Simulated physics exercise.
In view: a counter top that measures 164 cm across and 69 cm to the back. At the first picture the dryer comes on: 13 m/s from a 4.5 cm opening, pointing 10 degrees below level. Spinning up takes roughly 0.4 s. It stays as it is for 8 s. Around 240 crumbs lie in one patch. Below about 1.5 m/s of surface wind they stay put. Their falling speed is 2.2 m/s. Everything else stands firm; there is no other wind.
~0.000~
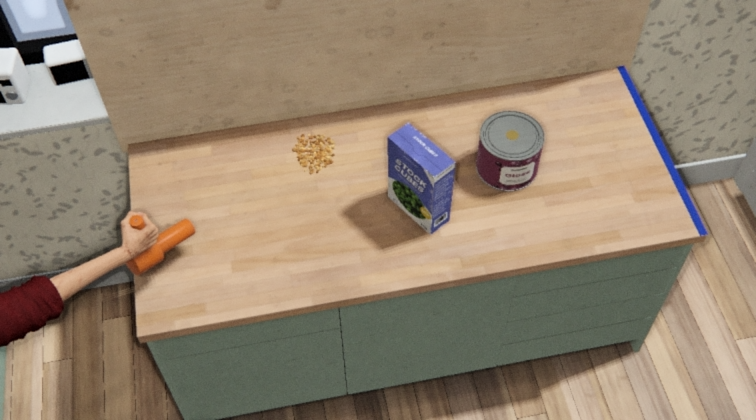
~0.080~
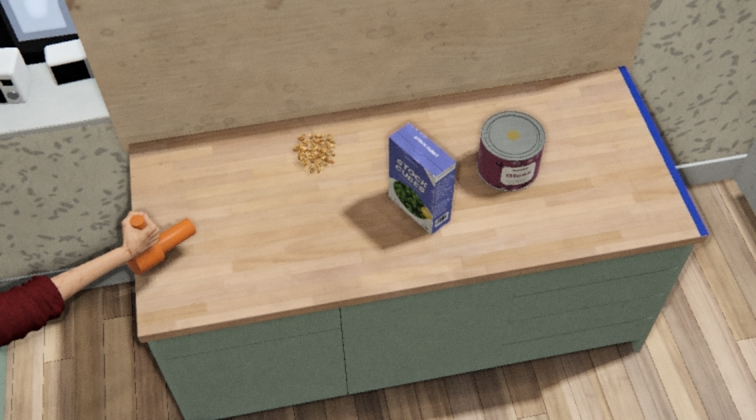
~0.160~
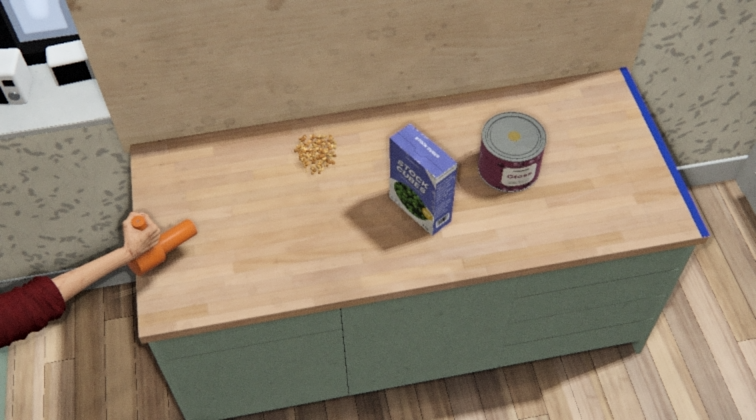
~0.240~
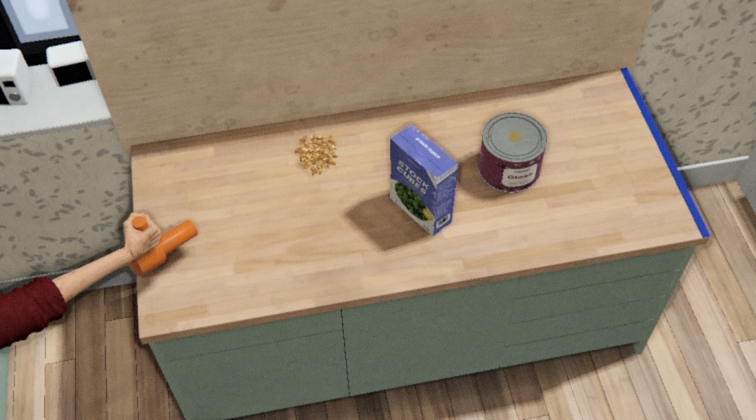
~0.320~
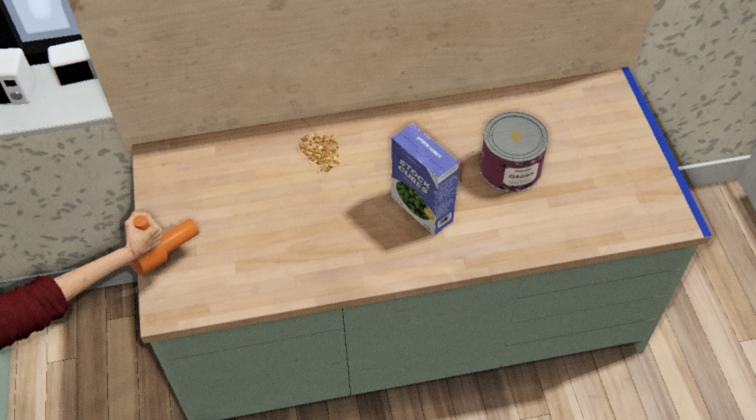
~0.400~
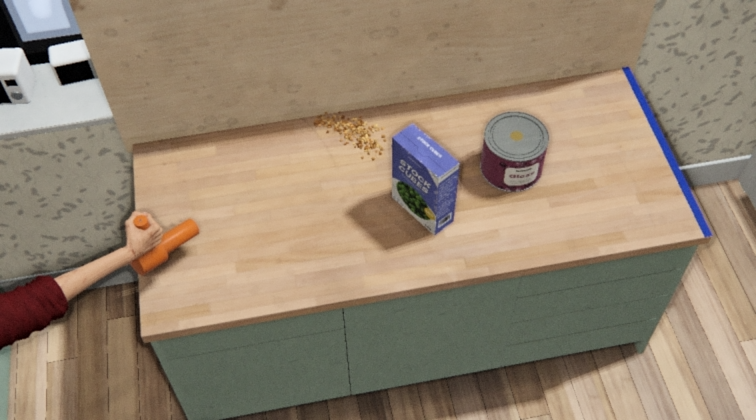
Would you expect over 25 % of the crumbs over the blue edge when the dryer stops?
More than a quarter over the blue edge: Yes.
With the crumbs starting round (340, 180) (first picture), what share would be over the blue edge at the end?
Then about 70 %.
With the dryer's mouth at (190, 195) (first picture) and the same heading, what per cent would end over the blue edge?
In that case some 80 per cent.
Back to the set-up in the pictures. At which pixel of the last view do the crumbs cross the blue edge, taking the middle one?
Near (637, 84).
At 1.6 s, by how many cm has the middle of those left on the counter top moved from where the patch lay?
Roughly 95 cm.
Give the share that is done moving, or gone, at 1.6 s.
About 70 %.
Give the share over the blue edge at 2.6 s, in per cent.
Near 80 %.
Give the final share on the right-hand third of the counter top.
Some 10 per cent.
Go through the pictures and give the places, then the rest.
The middle of the crumbs is near (315, 154), none has stirred yet and the mouth of the dryer is at (190, 226), in the first frame.
The middle of the crumbs is near (318, 150), none has stirred yet and the blue edge is centred on (664, 145), in the second frame.
The middle of the crumbs is near (319, 151), none has stirred yet, the top of a carton is at (423, 150) and the top of a large tin is at (514, 136), in the third frame.
The middle of the crumbs is near (319, 152) and none has stirred yet, in the fourth frame.
The middle of the crumbs is near (323, 151), the farthest in sight from the dryer is at (337, 143) and about 15 % have left their places, in the fifth frame.
The middle of the crumbs is near (354, 131), the farthest in sight from the dryer is at (383, 129) and all have left their places, in the sixth frame.
After 1.6 s, 70 % are over the blue edge; the middle of those still in play is near (613, 102); 70 % have settled or left.
After 2.6 s, 83 % are over the blue edge; the middle of those still in play is near (631, 101); 83 % have settled or left.
After 4.4 s, 92 % are over the blue edge; 92 % have settled or left.
After 8.0 s, at the end, 92 % are over the blue edge.
